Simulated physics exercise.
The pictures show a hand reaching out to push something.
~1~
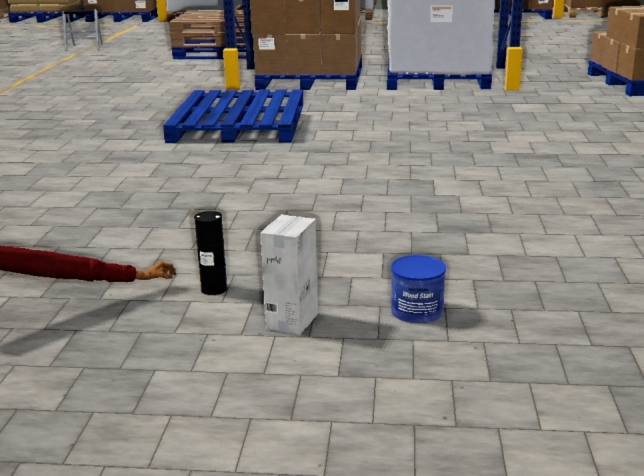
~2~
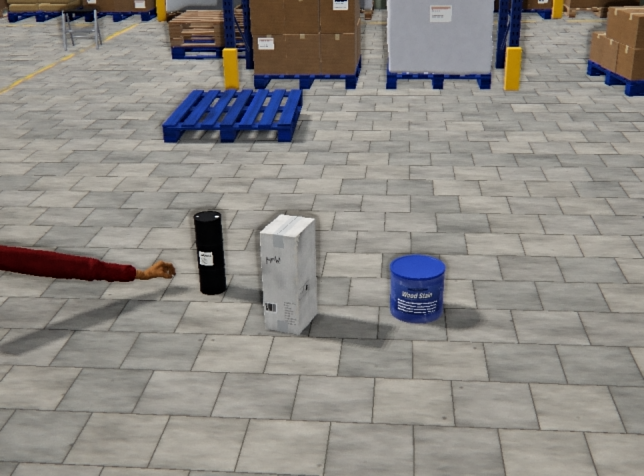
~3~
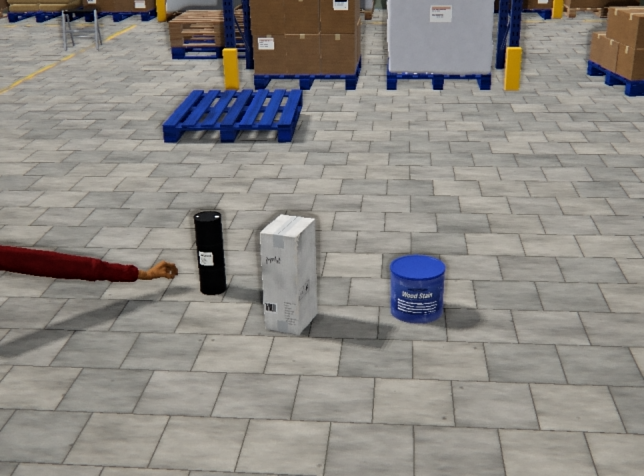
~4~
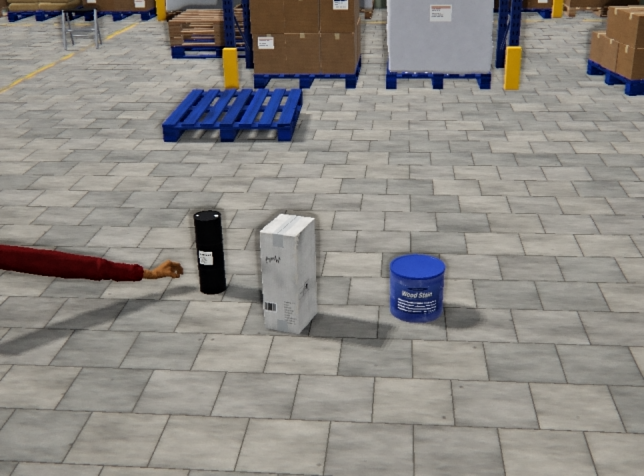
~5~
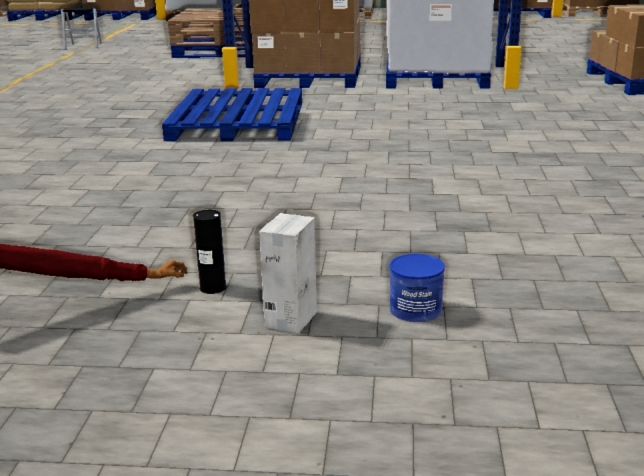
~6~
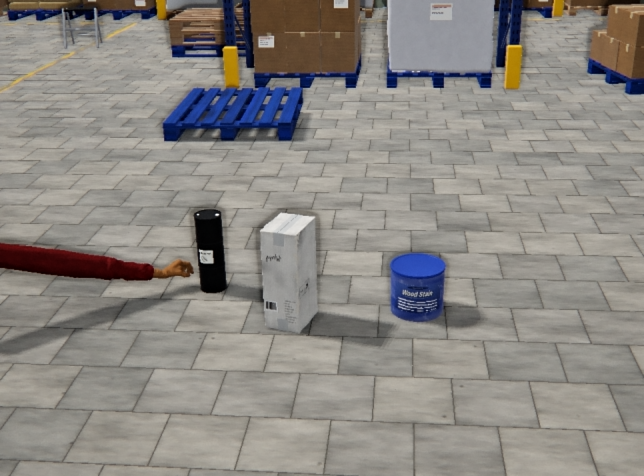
A hand at the end of a red-sleeved arm moves slightly rightward toward a black canister on a paved floor, while the canister, a white box and a blue tub stay still in front of pallets and stacked boxes.
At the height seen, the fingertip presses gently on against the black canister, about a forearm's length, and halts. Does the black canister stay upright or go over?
The black canister stays upright.
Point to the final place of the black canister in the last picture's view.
Near (280, 253).
Then, 0.40 s on from there, black canister shifted about its own width near (232, 252).
Then, 0.80 s on from there, black canister shifted well along near (260, 252).
In the end, moved from the start, black canister. At the end, from the last picture's camera, black canister near (280, 253).
